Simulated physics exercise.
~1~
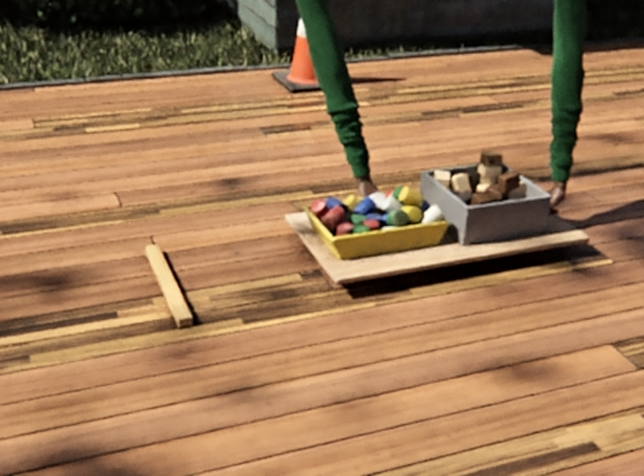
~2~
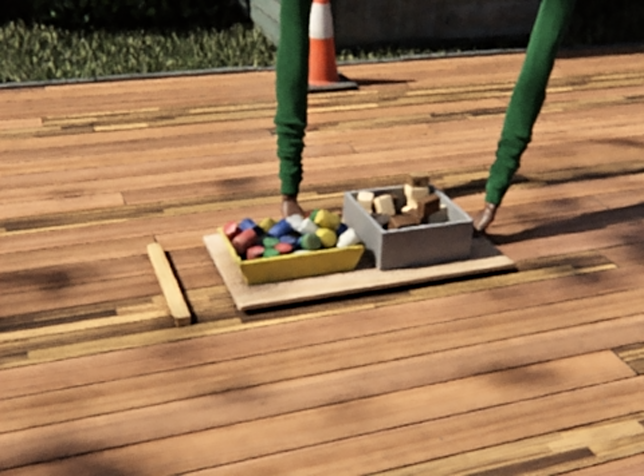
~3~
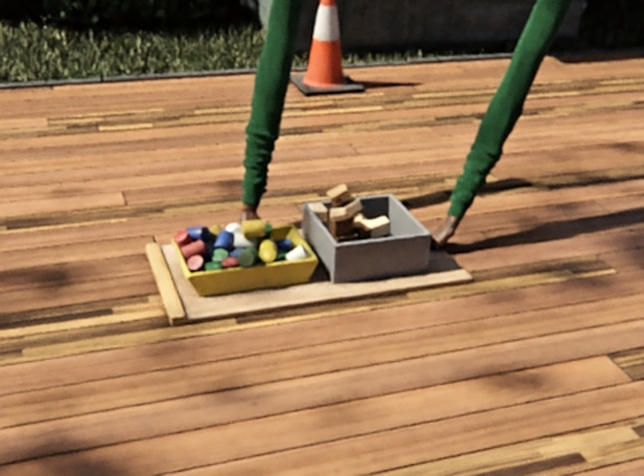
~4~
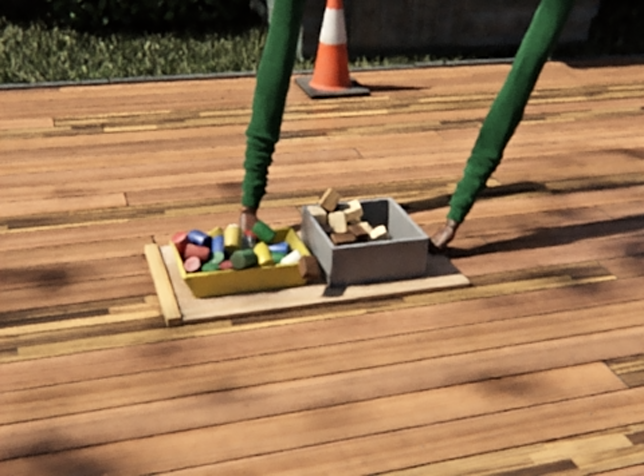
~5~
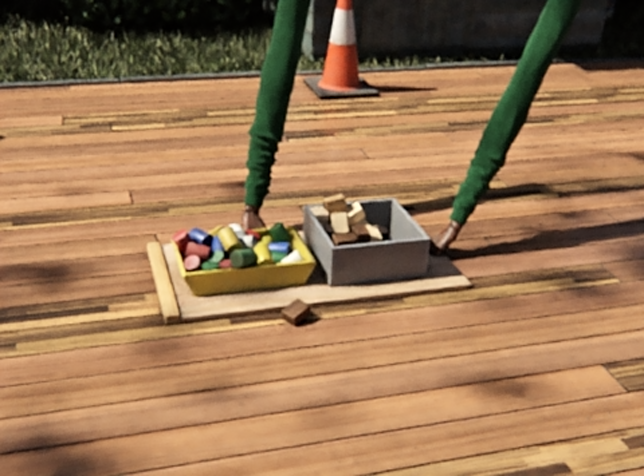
We see green-sleeved arms slide a board carrying a yellow basket of colourful pieces and a grey basket of wooden blocks leftward across wooden decking until it meets a wooden strip; the contents shift, and one block ends up on the decking in front, the yellow basket's load staying in.
